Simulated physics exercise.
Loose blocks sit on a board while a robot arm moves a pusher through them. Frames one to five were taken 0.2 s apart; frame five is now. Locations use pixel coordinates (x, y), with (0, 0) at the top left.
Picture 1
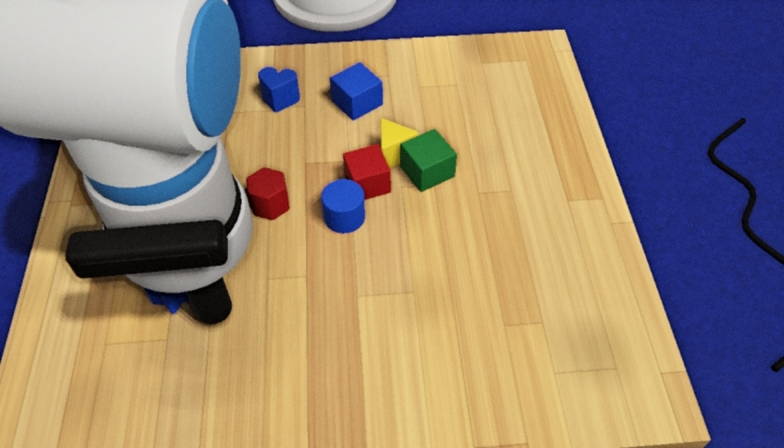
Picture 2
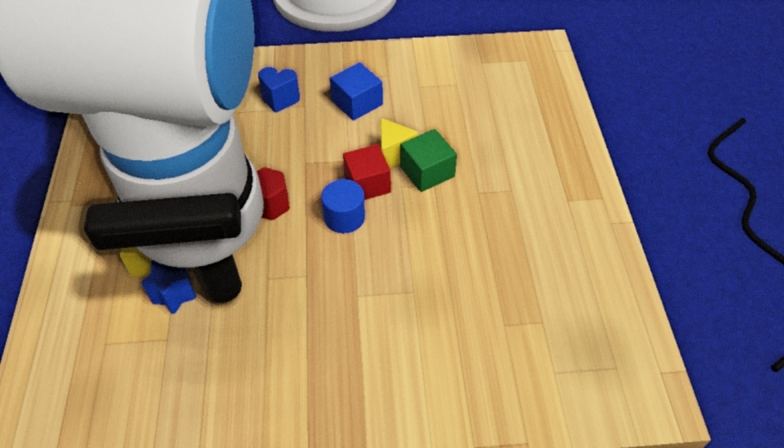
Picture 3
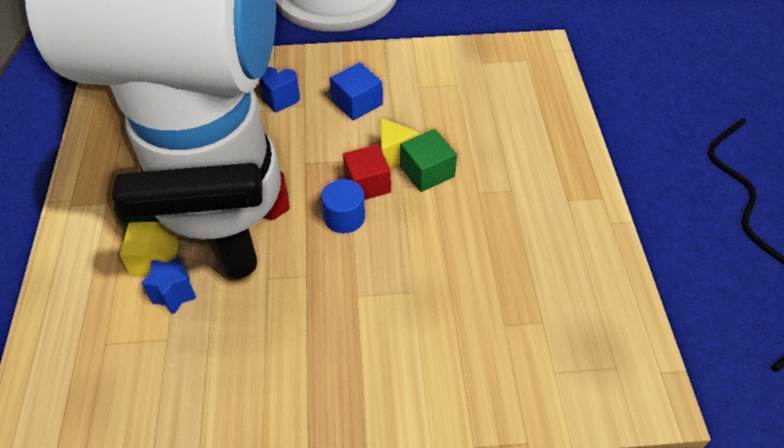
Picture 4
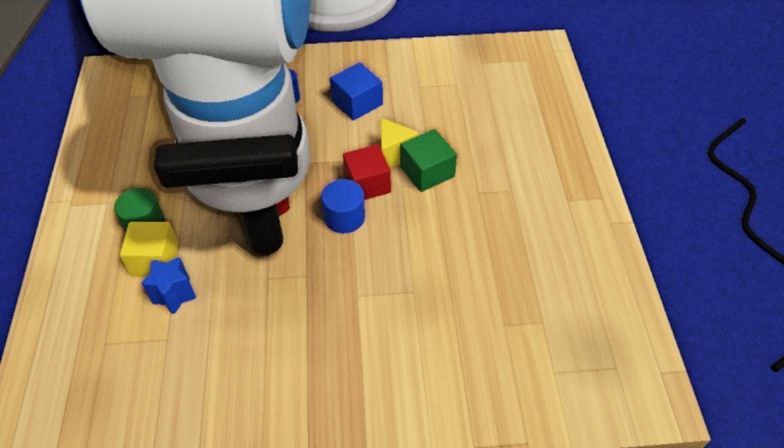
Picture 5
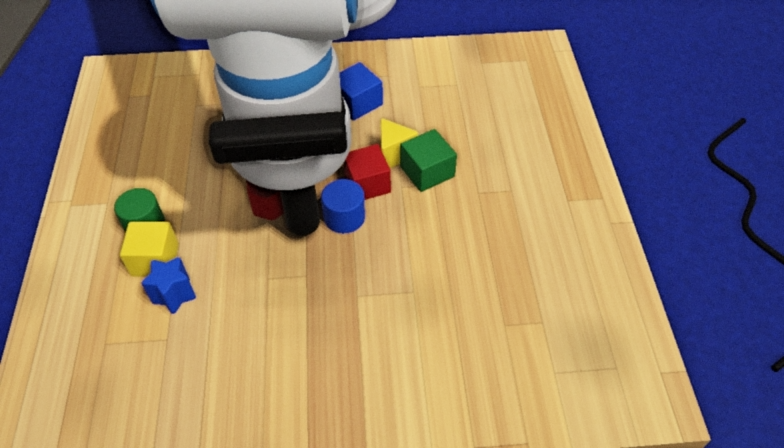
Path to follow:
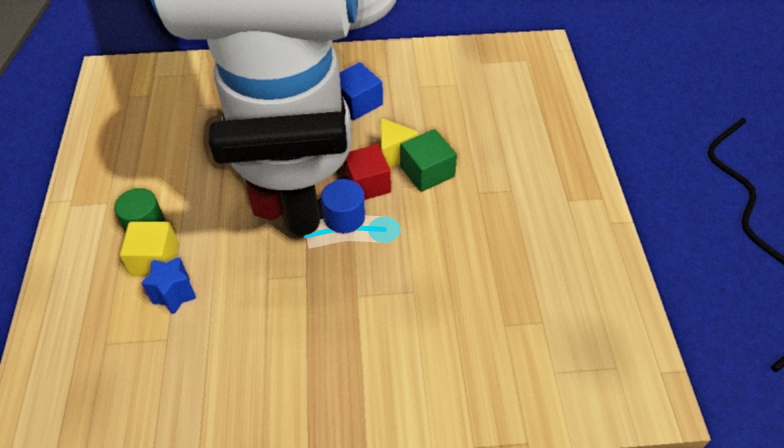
The footage shows a white and blue robot arm with a black pusher moving from the lower left of a wooden board up and right toward a cluster of coloured blocks, while the blocks stay where they are.
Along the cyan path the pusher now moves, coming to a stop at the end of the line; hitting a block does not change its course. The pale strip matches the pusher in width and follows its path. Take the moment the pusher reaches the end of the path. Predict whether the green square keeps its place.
It gets no push and keeps its place.
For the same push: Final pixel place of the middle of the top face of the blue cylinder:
Its top middle is near (406, 183).
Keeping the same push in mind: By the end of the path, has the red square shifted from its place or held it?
From what I can tell, it won't keep its place.
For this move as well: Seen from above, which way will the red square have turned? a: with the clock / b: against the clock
That would be b.
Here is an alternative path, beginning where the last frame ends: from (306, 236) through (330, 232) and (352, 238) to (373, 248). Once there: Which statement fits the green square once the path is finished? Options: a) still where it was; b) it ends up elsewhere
The answer is a.
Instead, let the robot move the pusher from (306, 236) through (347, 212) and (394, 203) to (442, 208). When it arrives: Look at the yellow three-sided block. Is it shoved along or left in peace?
Moved.
Drawn move, from (306, 236) through (345, 228) to (384, 229).
What follows on the original path. Halfway along, pusher at (345, 216); blue cylinder at (376, 188); red square at (378, 154), turned 40° anticlockwise; yellow three-sided block at (398, 126).
At the end, pusher at (384, 218); blue cylinder at (406, 183); red square at (384, 153), turned 70° anticlockwise; yellow three-sided block at (398, 125); green square still.
